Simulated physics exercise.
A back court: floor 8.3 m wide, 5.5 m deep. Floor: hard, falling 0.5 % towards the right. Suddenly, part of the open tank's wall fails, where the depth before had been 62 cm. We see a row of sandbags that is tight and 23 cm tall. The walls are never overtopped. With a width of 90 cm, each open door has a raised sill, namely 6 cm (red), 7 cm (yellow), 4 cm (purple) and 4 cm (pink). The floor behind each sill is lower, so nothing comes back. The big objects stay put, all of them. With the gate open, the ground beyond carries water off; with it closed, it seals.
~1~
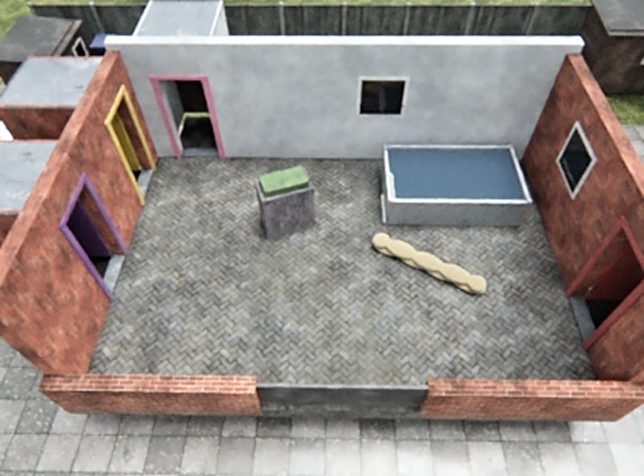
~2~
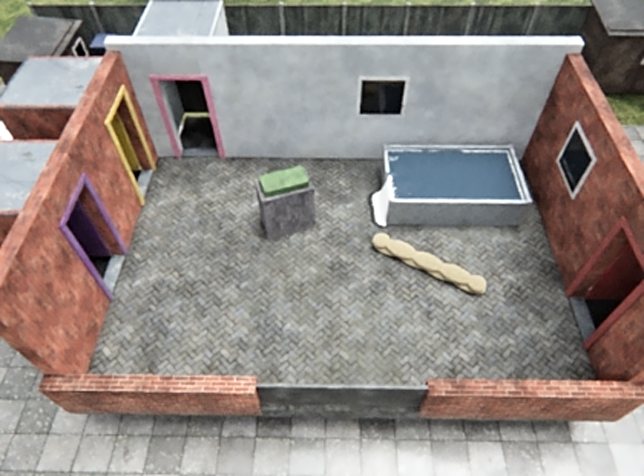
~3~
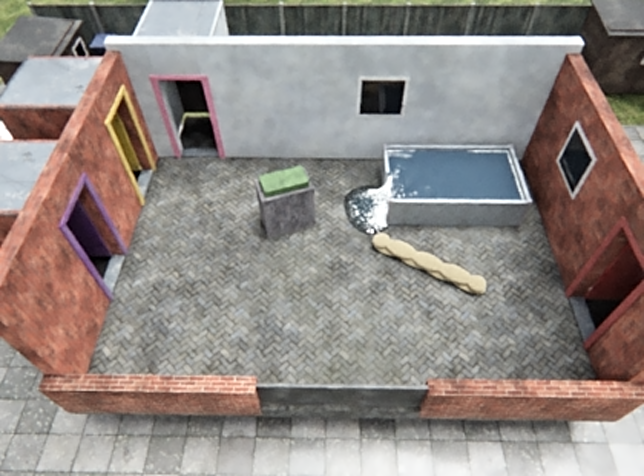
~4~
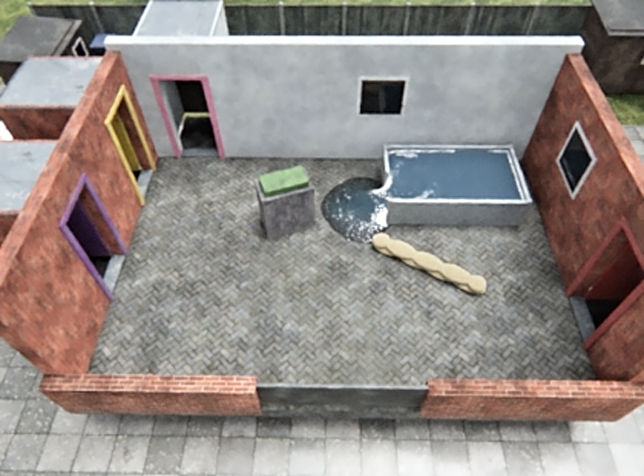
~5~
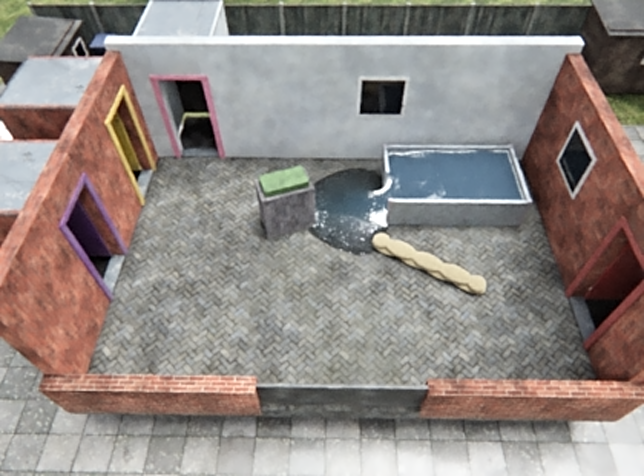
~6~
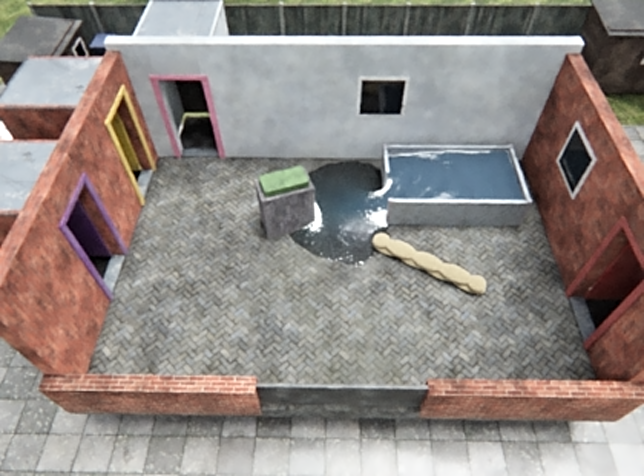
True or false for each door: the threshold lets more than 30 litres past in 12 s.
Red door false, yellow door true, purple door true, pink door true.
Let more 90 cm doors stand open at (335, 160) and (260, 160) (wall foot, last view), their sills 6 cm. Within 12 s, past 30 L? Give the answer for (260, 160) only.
At that door: Exceeding the limit.
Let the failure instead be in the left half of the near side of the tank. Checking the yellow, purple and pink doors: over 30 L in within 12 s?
Then: Yellow under, purple below, pink not over.
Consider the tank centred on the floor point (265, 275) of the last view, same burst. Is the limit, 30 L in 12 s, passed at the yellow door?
With that change, the limit at the yellow door is not exceeded.
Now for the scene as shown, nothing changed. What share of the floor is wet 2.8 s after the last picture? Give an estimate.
I'd guess around 50 %.
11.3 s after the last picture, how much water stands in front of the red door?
Some 7.5 centimetres of depth.
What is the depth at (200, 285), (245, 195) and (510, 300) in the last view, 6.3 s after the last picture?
7, 1 and 0 cm, respectively.
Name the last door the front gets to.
Lab note: Last arrival at the red door.
Then, 0.7 s after the last picture water covers 20 % of the floor and is deepest (34 cm) near (383, 215); red door not reached, yellow door not reached, purple door not reached, pink door not reached.
Then, 1.5 s after the last picture water covers 35 % of the floor and is deepest (32 cm) near (313, 214); red door not reached, yellow door not reached, purple door not reached, pink door 7 cm at the sill, 0 L in.
Then, 2.8 s after the last picture water covers 50 % of the floor and is deepest (22 cm) near (313, 214); red door not reached, yellow door 18 cm at the sill, 23 L in, purple door 2 cm at the sill, 0 L in, pink door 7 cm at the sill, 6 L in.
Then, 6.3 s after the last picture water covers 65 % of the floor and is deepest (15 cm) near (239, 394); red door not reached, yellow door 11 cm at the sill, 110 L in, purple door 10 cm at the sill, 26 L in, pink door 7 cm at the sill, 26 L in.
Then, 11.3 s after the last picture water covers 90 % of the floor and is deepest (8 cm) near (581, 399); red door 8 cm at the sill, 1 L in, yellow door 6 cm at the sill, 126 L in, purple door 6 cm at the sill, 67 L in, pink door 7 cm at the sill, 52 L in.
